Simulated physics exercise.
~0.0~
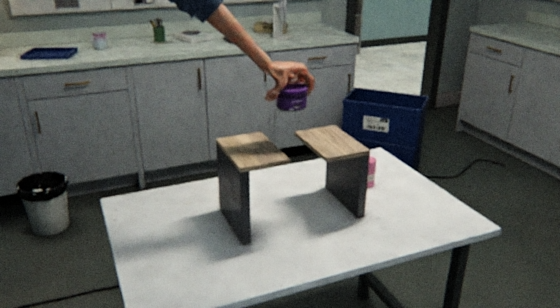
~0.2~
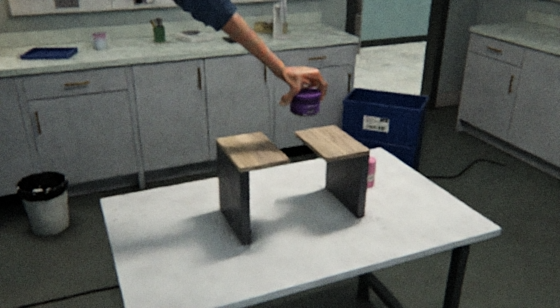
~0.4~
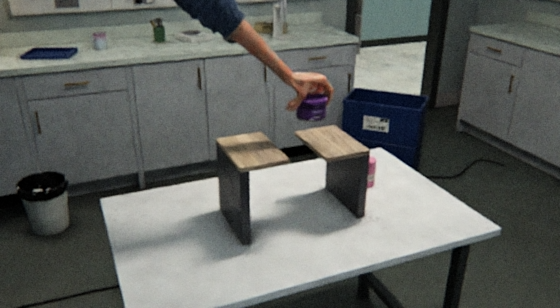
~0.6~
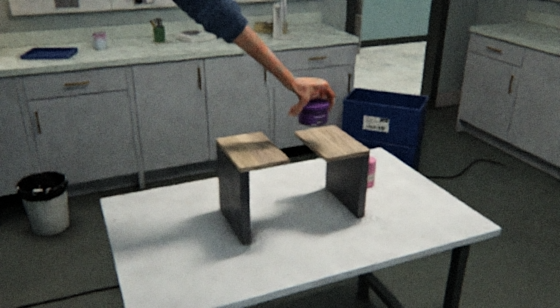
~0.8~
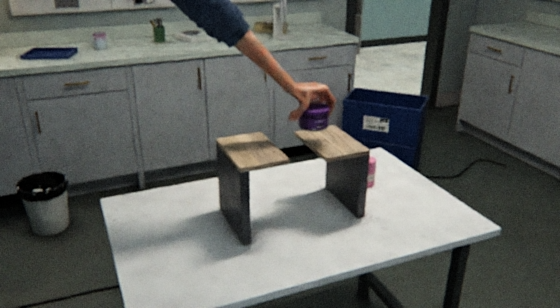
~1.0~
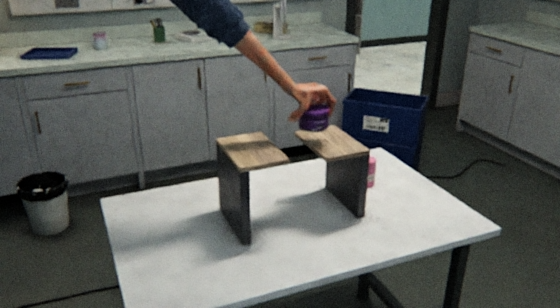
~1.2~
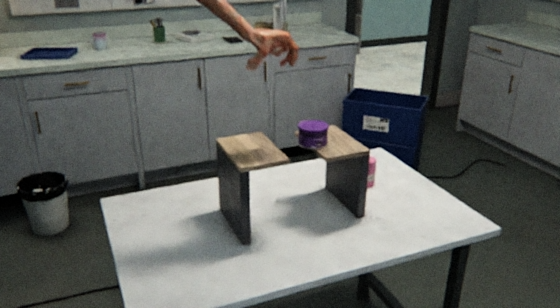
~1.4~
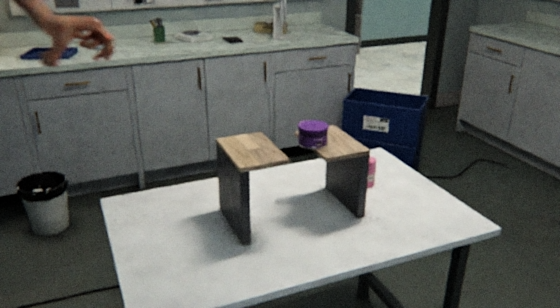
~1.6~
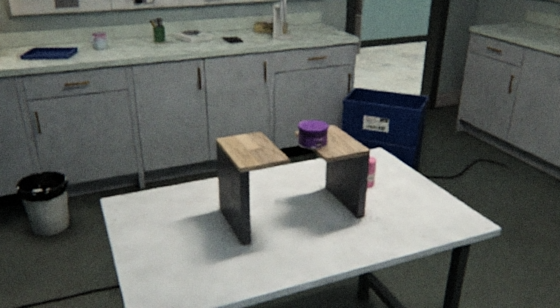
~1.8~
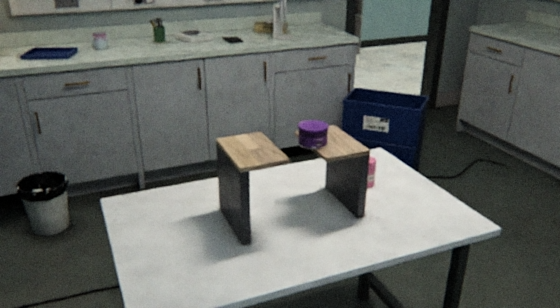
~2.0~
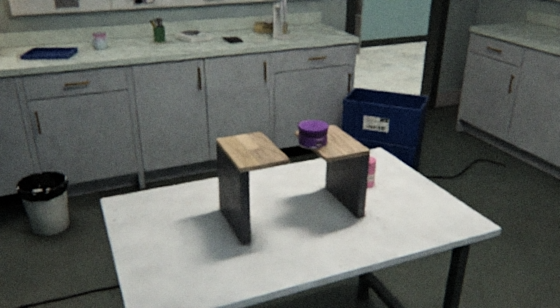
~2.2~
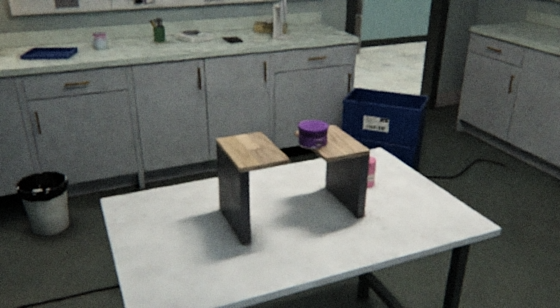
Purple tub being lowered by a hand over the gap between two wooden ledges, then released and resting on top, caught.
